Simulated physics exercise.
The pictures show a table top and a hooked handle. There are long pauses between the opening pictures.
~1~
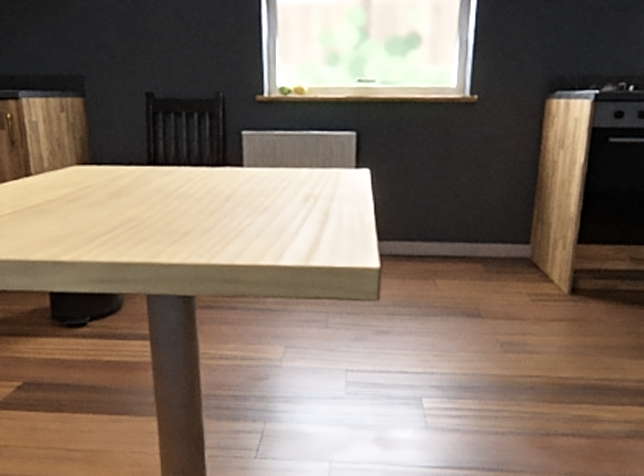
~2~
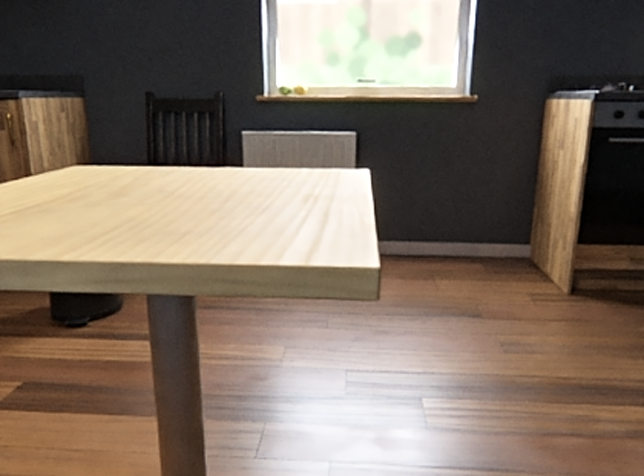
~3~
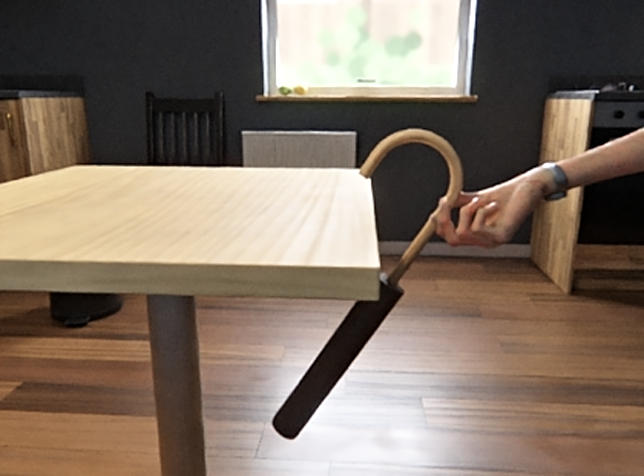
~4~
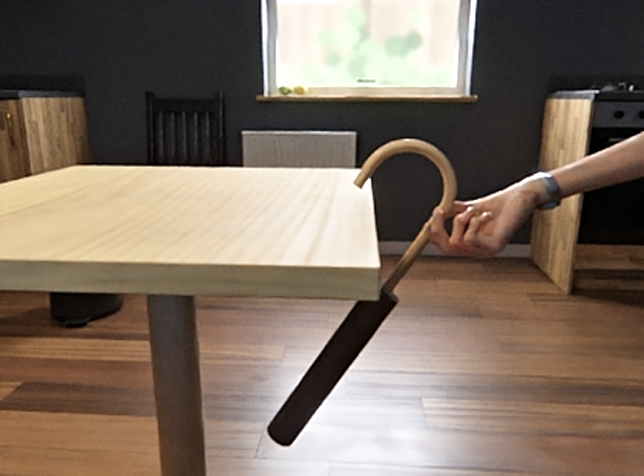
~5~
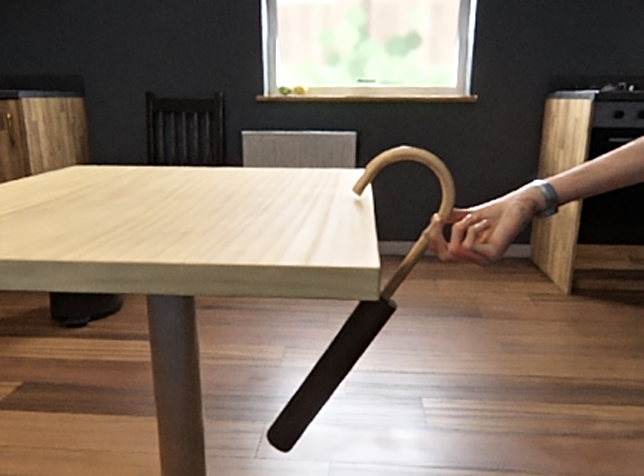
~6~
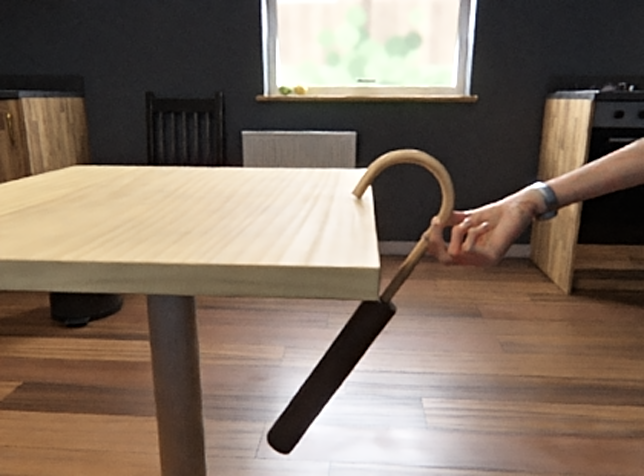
To begin with, a pale wooden table stands alone in a dark-walled kitchen. A hand then appears from the right, holding a brown umbrella by its curved handle at the table's edge. The hand lowers it slightly to the left until the hook's tip touches the tabletop, and keeps holding it there.
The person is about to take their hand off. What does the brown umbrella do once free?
In the end the brown umbrella hangs from the table.
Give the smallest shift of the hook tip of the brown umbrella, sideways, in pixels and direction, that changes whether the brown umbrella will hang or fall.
A shift of 16 pixels, going right.
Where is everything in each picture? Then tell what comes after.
The first frame shows table (165, 206).
The second frame shows table (165, 206).
The third frame shows still on the way; brown umbrella (343, 289); table (165, 206).
The fourth frame shows still on the way; brown umbrella (338, 297); table (165, 206).
The fifth frame shows still on the way; brown umbrella (336, 304); table (165, 206).
The sixth frame shows in place, still held; brown umbrella (336, 306); table (165, 206).
Then, 0.40 s past the last view, brown umbrella at rest near (340, 307).
Finally, the brown umbrella remains in place, near (337, 306).
